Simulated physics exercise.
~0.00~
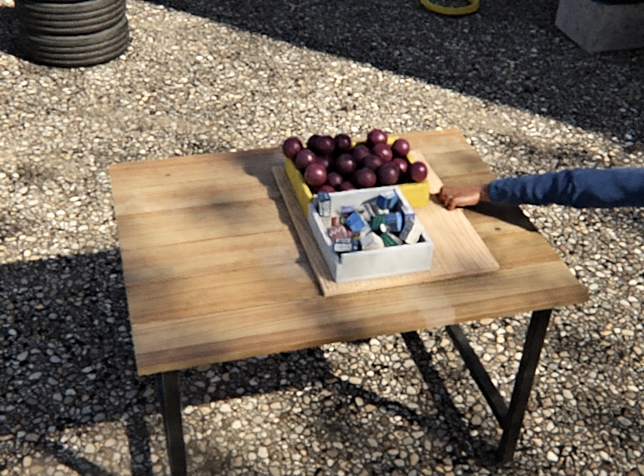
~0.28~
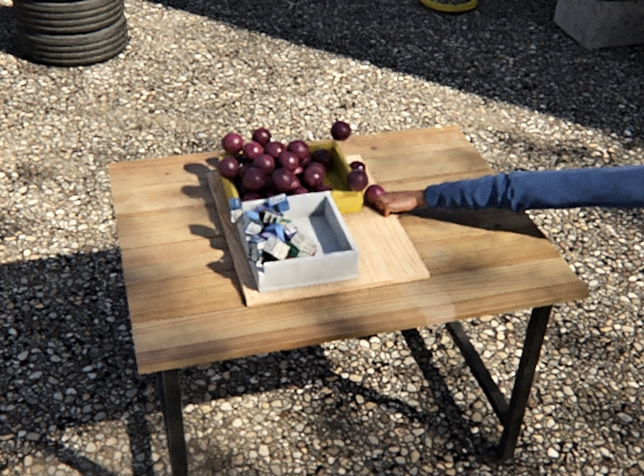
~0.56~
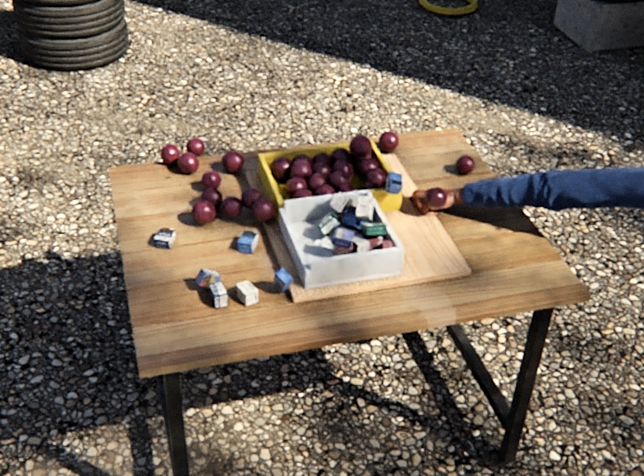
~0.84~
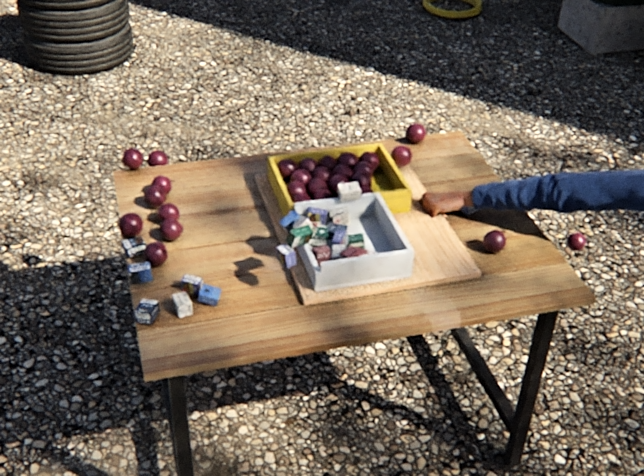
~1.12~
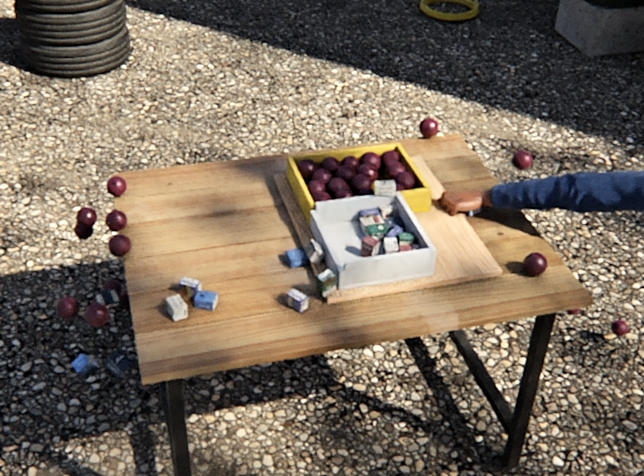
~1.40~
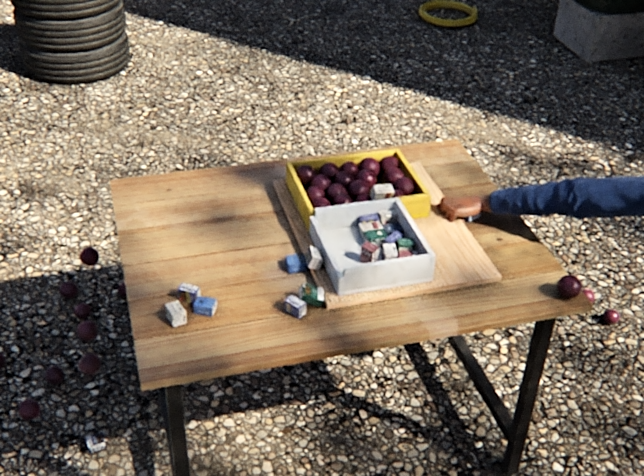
At the start, a sleeved arm reaches in from the right to a board on a wooden table, where a white tub of small cartons sits before a yellow tub heaped with dark red onions. The hand pushes the board left, and the onions and cartons shift inside the tubs. It then pulls the board back right, and onions and cartons spill onto the tabletop on the left. As the board moves farther right, onions roll outward and drop off both sides. Finally the board slows almost to rest, with several cartons left on the table, both tubs still partly filled, and onions falling past the left edge.
